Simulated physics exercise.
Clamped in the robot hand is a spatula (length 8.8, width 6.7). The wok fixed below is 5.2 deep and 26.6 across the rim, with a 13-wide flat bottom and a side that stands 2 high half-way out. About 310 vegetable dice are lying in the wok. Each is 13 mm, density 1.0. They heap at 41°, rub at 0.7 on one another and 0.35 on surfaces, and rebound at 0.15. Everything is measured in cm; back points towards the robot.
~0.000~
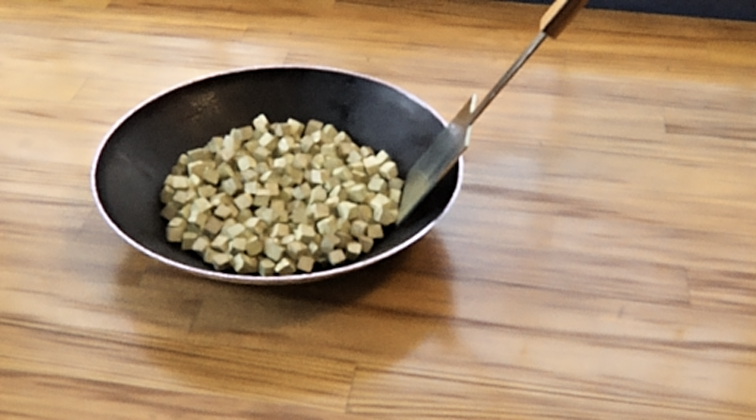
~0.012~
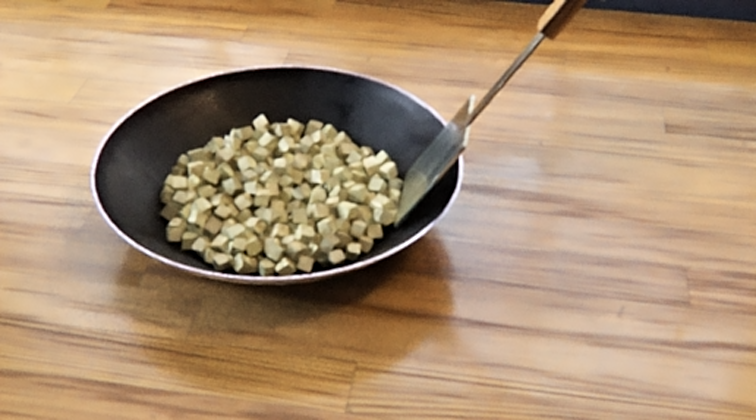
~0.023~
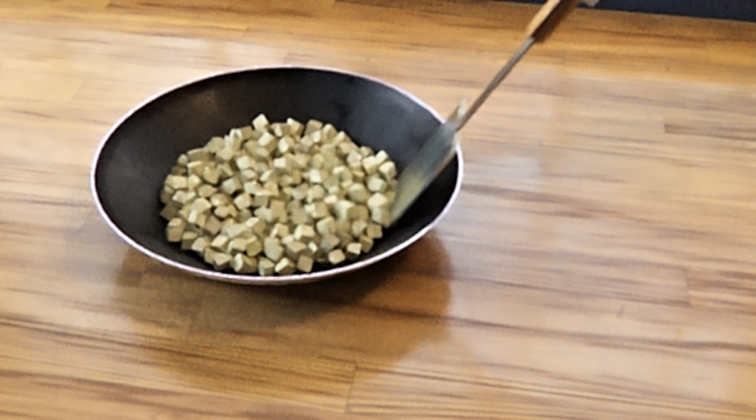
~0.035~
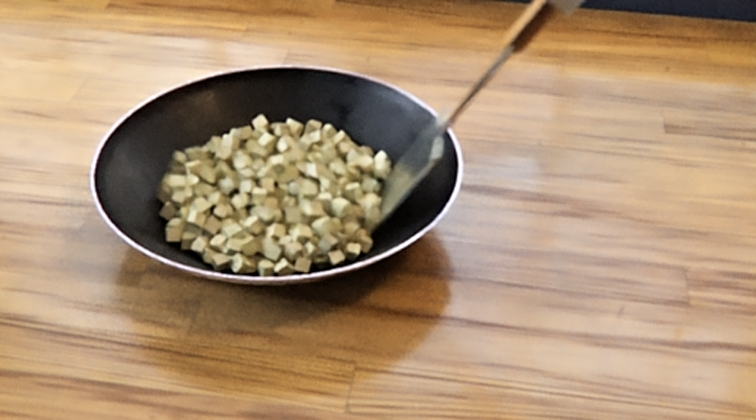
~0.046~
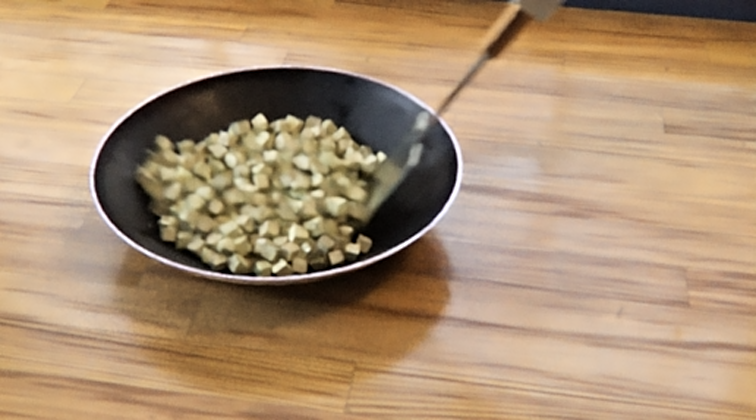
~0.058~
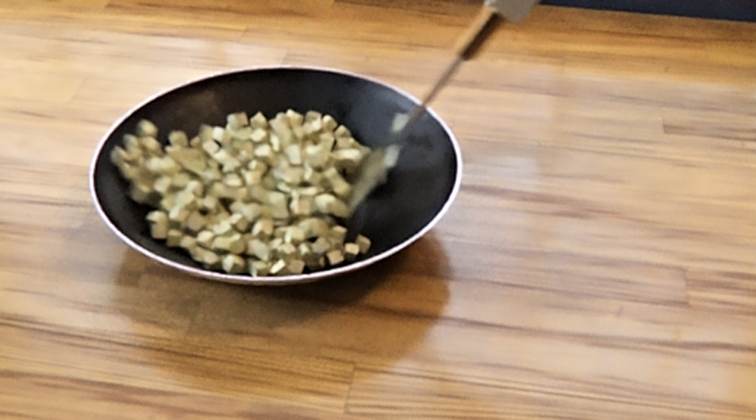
The clip shows a dark wok of pale vegetable cubes on a wooden surface, with a spatula resting at the right side; after a brief stillness, the spatula moves left through the wok, pushing and spreading the cubes leftward.
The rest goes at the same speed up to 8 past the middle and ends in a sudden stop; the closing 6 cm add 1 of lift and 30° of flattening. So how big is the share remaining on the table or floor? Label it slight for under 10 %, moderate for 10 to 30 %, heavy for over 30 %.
Label: Heavy.
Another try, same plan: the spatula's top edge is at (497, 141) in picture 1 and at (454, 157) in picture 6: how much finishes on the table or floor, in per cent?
15 per cent.
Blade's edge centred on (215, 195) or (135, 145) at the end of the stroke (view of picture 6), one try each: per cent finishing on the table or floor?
Some 10 and 50 per cent.
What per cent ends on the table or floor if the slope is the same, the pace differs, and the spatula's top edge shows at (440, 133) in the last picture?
Near 15 in a hundred.
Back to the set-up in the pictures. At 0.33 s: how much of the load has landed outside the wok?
25 per cent.
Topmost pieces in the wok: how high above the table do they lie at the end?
Roughly 6.0 centimetres.
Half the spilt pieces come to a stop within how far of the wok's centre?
It works out to near 26 cm.
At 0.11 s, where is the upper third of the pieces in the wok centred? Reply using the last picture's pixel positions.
Roughly pixel (186, 157).
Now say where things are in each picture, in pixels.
The first frame shows spatula top edge at (471, 119), sloping 59°; upper third of the load around (284, 186), from x 170 to 395, top at y 125; 307 in the wok.
The second frame shows spatula top edge at (469, 120), sloping 59°; upper third of the load around (284, 186), from x 170 to 395, top at y 125.
The third frame shows spatula top edge at (460, 125), sloping 59°; upper third of the load around (284, 185), from x 170 to 390, top at y 125.
The fourth frame shows spatula top edge at (441, 132), sloping 59°; upper third of the load around (284, 186), from x 165 to 385, top at y 125.
The fifth frame shows spatula top edge at (419, 137), sloping 59°; upper third of the load around (271, 179), from x 145 to 380, top at y 125.
The sixth frame shows spatula top edge at (396, 139), sloping 59°; upper third of the load around (257, 171), from x 120 to 380, top at y 120; 307 in the wok.
By 0.09 s, sloping 59°, highest piece 8 above the table; 302 in the wok, 5 on the blade or in flight.
By 0.11 s, sloping 51°, highest piece 10 above the table; 296 in the wok, 11 on the blade or in flight.
By 0.33 s, sloping 29°, highest piece 9 above the table; 185 in the wok, 79 on the table or floor, 43 on the blade or in flight.
By 1.38 s, sloping 29°, highest piece 6 above the table; 185 in the wok, 122 on the table or floor.
Final count, 185 in the wok, 122 on the table or floor. That is 40 % on the table or floor.
